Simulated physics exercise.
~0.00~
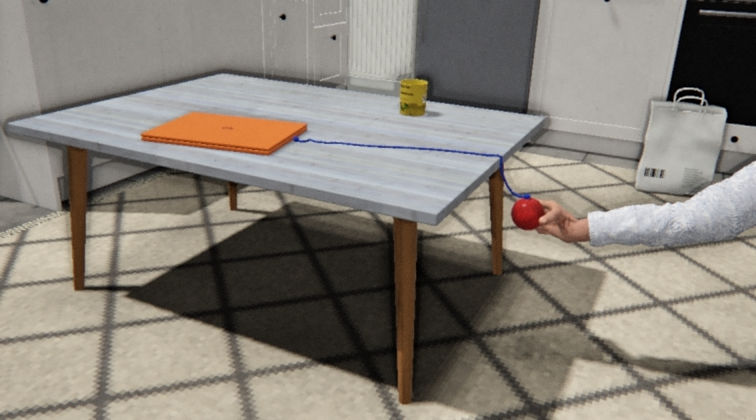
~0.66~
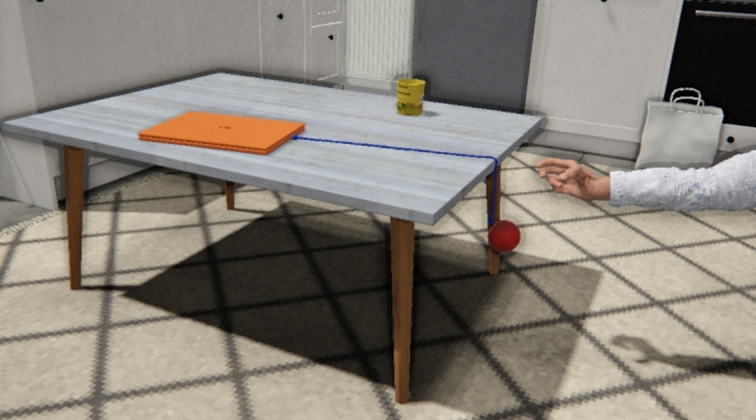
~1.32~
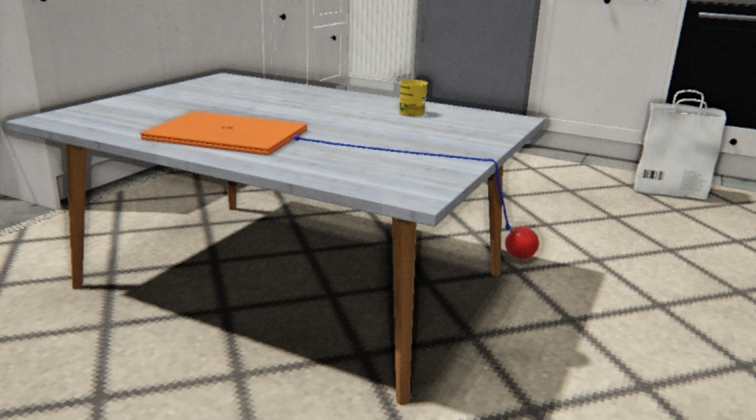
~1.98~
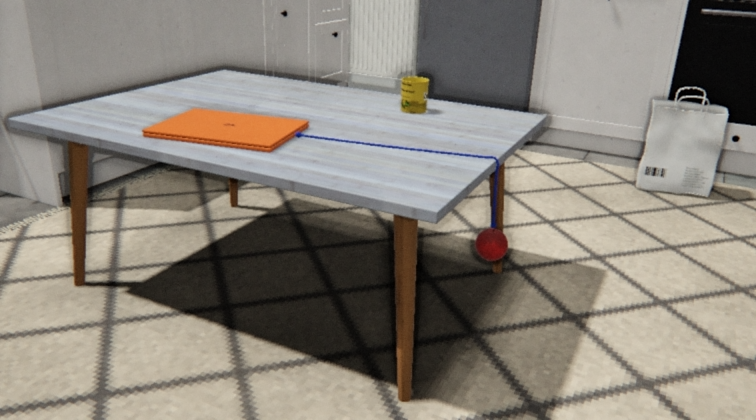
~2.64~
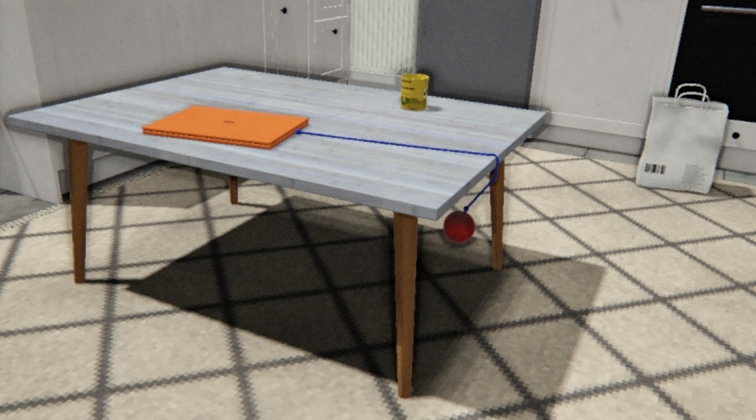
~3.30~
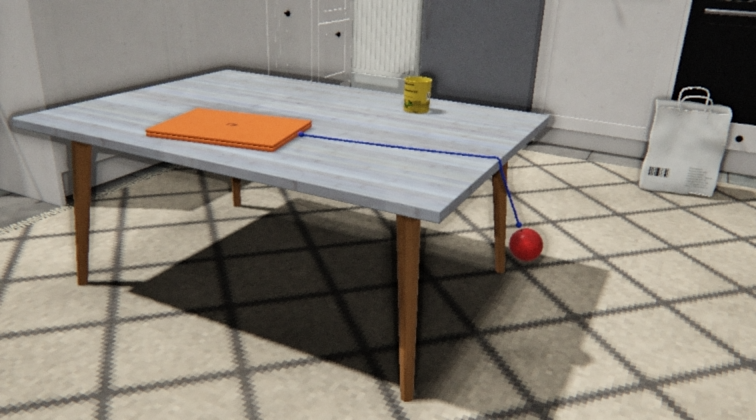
A red ball on a blue string tied to an orange laptop is released by a hand beside a table, drops slightly, and swings back and forth below the edge. It remains dangling above the floor while the laptop and yellow cup stay in place on the tabletop.
